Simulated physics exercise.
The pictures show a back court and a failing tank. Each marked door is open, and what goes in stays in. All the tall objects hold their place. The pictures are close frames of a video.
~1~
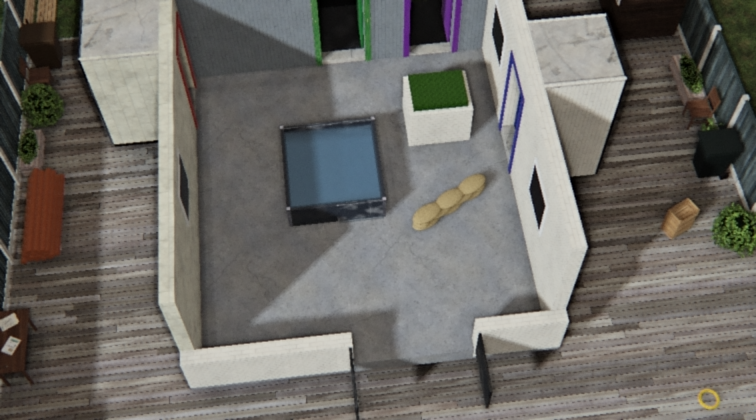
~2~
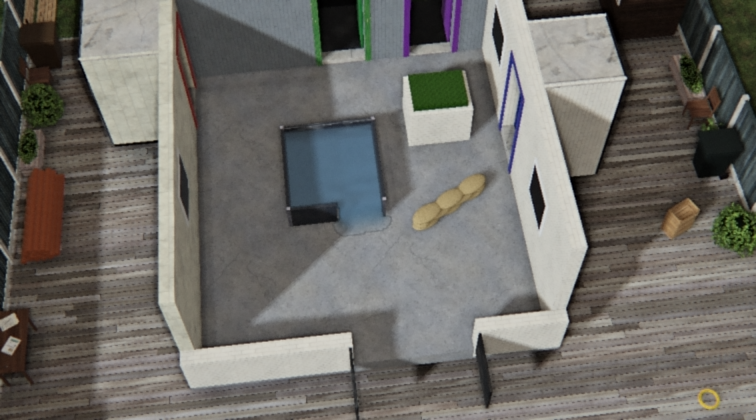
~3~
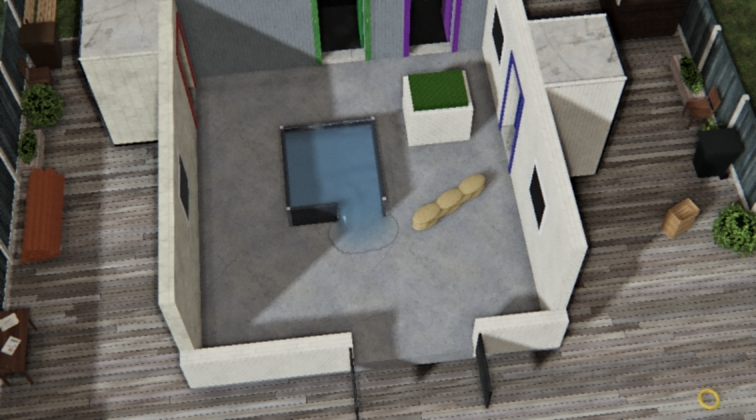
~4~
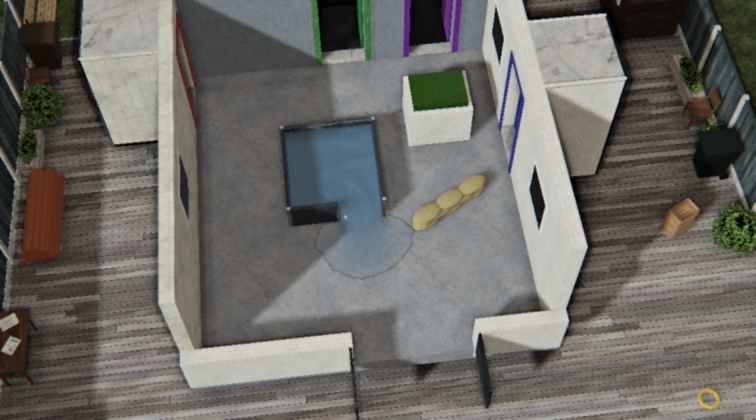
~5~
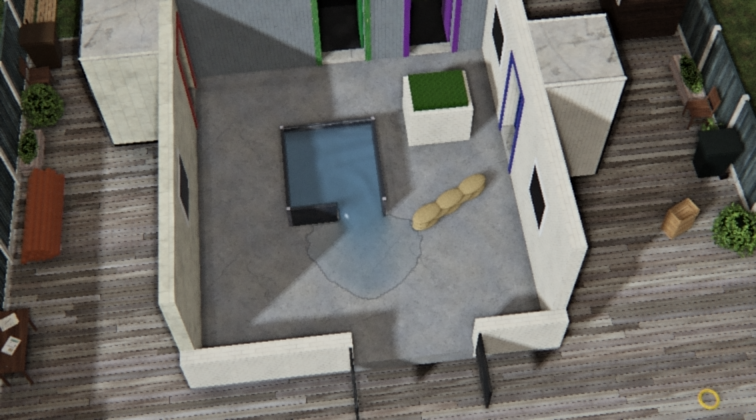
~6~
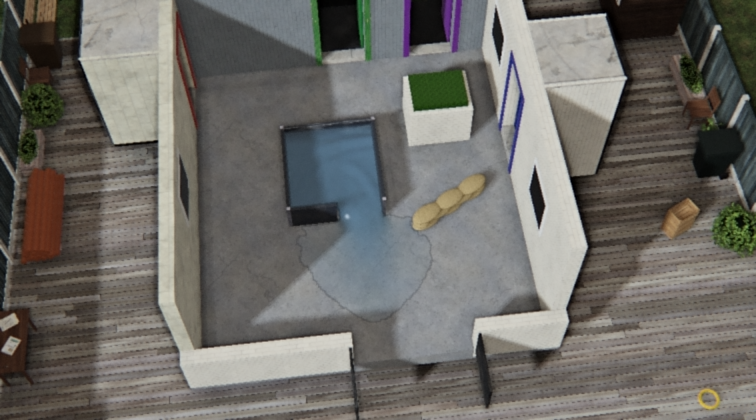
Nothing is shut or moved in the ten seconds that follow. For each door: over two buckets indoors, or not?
In the end: The purple door stays under that; the blue door stays under that; the red door stays under that; the green door stays under that.
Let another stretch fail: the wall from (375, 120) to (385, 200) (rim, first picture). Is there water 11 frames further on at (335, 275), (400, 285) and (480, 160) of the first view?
One after the other: Clear, covered, flooded.
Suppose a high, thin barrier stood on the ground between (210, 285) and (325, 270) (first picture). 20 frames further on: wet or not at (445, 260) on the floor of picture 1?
Verdict: Awash.
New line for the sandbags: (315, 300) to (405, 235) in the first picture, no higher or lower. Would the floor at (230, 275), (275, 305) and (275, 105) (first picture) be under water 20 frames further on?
As listed: Flooded, flooded, dry.
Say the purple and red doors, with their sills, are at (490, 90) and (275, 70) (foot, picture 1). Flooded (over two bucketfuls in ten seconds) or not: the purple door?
In short: Purple door stays under.
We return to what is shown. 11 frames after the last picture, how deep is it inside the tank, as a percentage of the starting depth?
Some 60 per cent.
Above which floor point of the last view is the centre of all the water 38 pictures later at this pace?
Close to (343, 240).
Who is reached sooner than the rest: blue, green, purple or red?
It is the blue-painted one.
A moment on, water covers 20 % of the floor; the purple door not reached, the blue door not reached, the red door not reached, the green door not reached.
Next, water covers 25 % of the floor; the purple door not reached, the blue door not reached, the red door not reached, the green door not reached.
Then, water covers 30 % of the floor; the purple door not reached, the blue door not reached, the red door not reached, the green door not reached.
Later, water covers 45 % of the floor; the purple door not reached, the blue door not reached, the red door not reached, the green door not reached.
In the end, water covers 60 % of the floor; the purple door not reached, the blue door wet at the sill, nothing in, the red door wet at the sill, nothing in, the green door not reached.
